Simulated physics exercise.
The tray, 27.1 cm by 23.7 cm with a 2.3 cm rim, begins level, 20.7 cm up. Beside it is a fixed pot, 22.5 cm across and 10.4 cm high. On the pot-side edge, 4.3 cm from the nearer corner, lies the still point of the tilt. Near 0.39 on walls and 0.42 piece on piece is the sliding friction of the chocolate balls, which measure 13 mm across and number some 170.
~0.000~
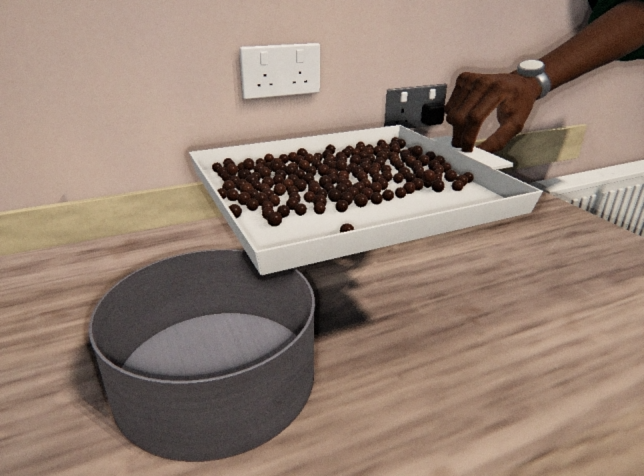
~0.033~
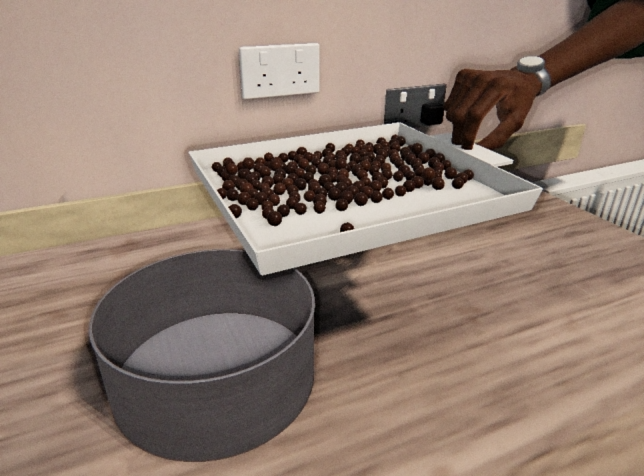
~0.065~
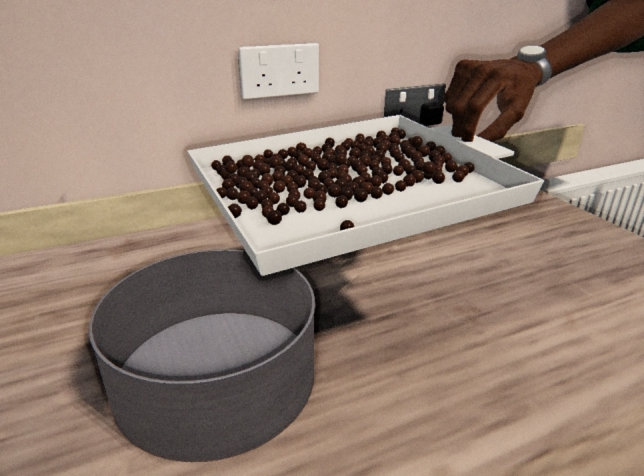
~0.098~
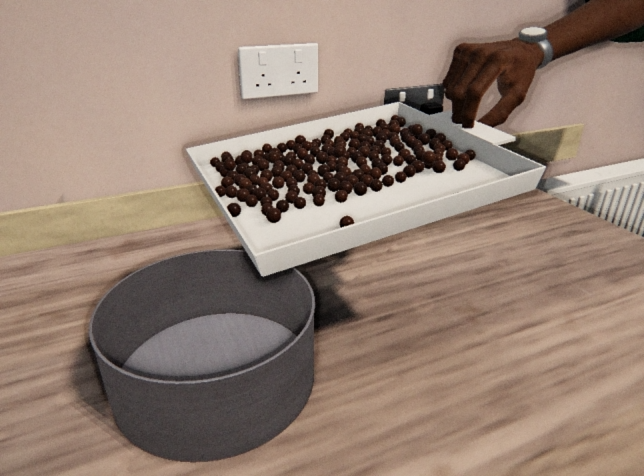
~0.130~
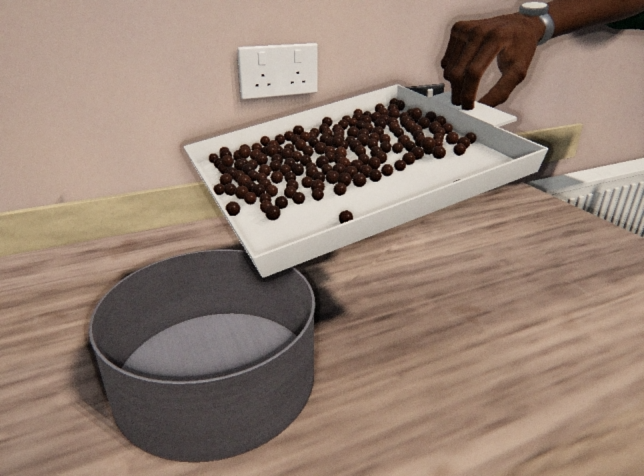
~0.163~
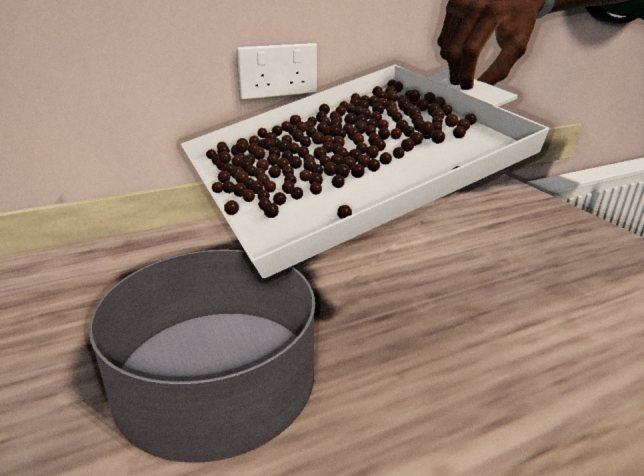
The clip shows a hand at the right end of a white tray of small dark brown balls above a wooden surface; the hand rises and the tray tilts, its left end lowest, beside a still, empty grey pot.
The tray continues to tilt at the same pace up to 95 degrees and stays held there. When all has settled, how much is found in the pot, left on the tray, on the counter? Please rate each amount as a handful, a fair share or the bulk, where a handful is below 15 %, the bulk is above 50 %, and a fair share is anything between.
Pot: A fair share; tray: A handful; counter: The bulk.
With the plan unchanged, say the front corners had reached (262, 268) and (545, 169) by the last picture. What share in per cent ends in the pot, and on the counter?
Per cent by place - pot 0, counter 100.
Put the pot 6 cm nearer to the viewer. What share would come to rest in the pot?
It would come to roughly 75 percent.
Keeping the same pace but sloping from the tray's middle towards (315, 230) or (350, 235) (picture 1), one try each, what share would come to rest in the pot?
I'd put it at about 0 per cent for the first tilt and about 0 per cent for the second.
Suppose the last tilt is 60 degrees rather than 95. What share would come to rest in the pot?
Around 15 in a hundred.
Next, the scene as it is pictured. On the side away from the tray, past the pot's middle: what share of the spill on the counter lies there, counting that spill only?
Estimate: Roughly 90 per cent of the pieces.
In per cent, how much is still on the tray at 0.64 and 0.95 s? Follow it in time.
Around 90 first, about 5 after.
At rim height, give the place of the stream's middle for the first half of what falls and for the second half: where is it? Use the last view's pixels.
Earlier half at about (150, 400), later half at about (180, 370) in pixels.
After 0.45 s, tilt 55 degrees; the tray holds 100 %, the pot 0 %.
After 0.64 s, tilt 81 degrees; the tray holds 90 %, the pot 0 %.
Then, at 0.95 s, tilt 95 degrees; the tray holds 5 %, the pot 30 %.
By 1.9 s all is still; pot 40 %, tray 0 %, counter 60 %.
